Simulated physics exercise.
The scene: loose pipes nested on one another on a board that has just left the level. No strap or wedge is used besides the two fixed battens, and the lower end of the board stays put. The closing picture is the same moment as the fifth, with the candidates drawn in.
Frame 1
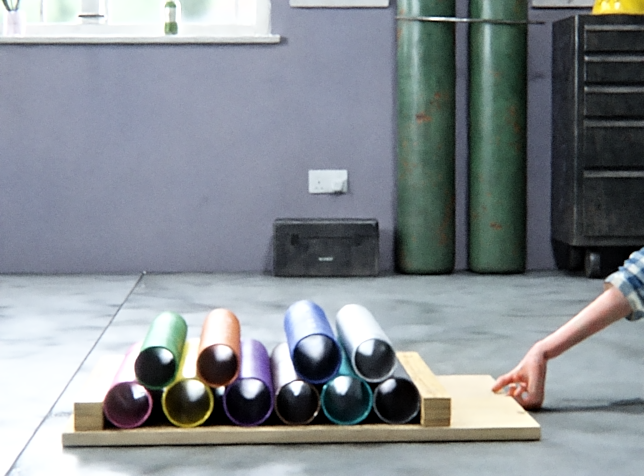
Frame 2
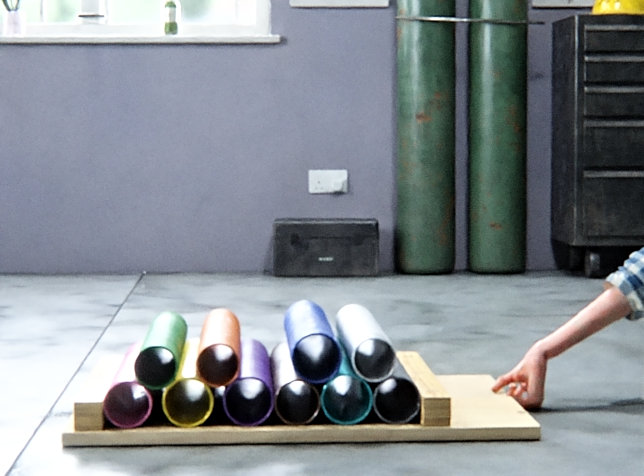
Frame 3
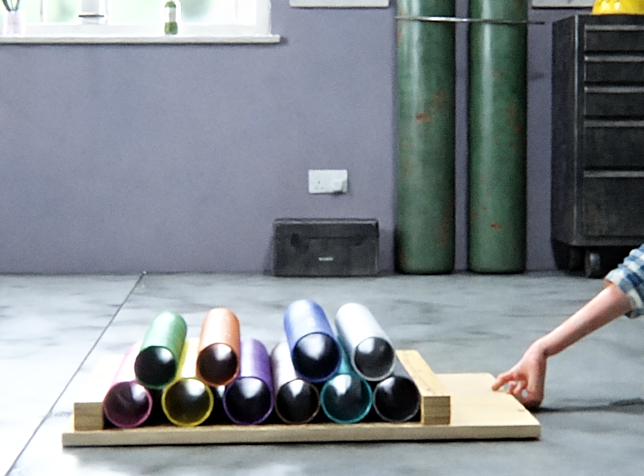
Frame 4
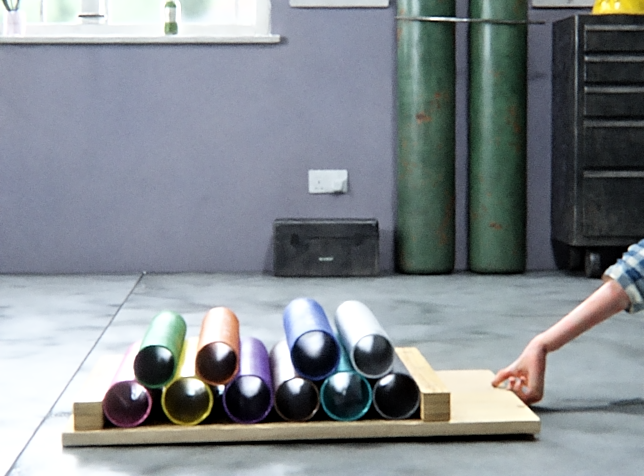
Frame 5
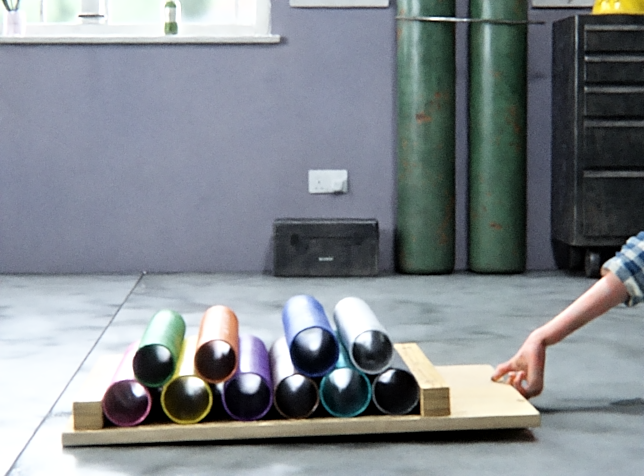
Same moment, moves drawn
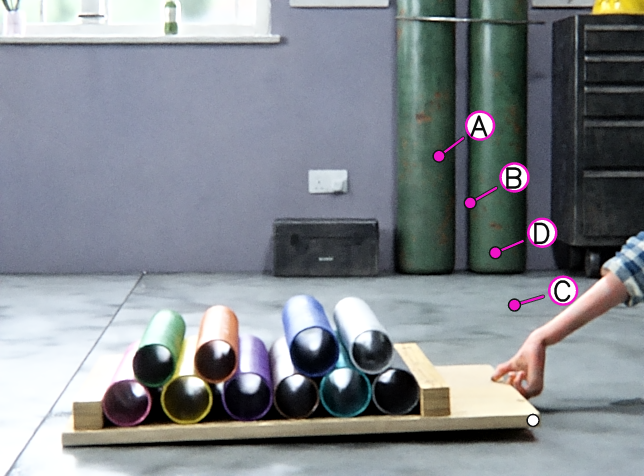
On a workshop floor, a hand slightly lifting the right end of a wooden board carrying stacked colourful pipes between wooden blocks.
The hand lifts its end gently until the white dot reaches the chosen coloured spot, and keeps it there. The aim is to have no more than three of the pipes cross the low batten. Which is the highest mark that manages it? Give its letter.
Mark B is as high as it can go.
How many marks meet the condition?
The number is three.
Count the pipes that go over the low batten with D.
At D the number is none.
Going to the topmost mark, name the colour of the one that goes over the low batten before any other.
First is the green one.
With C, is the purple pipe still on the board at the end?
The purple pipe: Yes.
On the marked copy, A at (439, 156); B at (470, 203); C at (515, 305); D at (495, 253); the white dot at (533, 421).
With B. Early on, board at 18°.
Further on, board at 30°.
At the end, board at 30°, three over the low batten (blue, orange, green).
As for the rest, A four over the low batten (blue, orange, green, white); C none over the low batten; D none over the low batten.
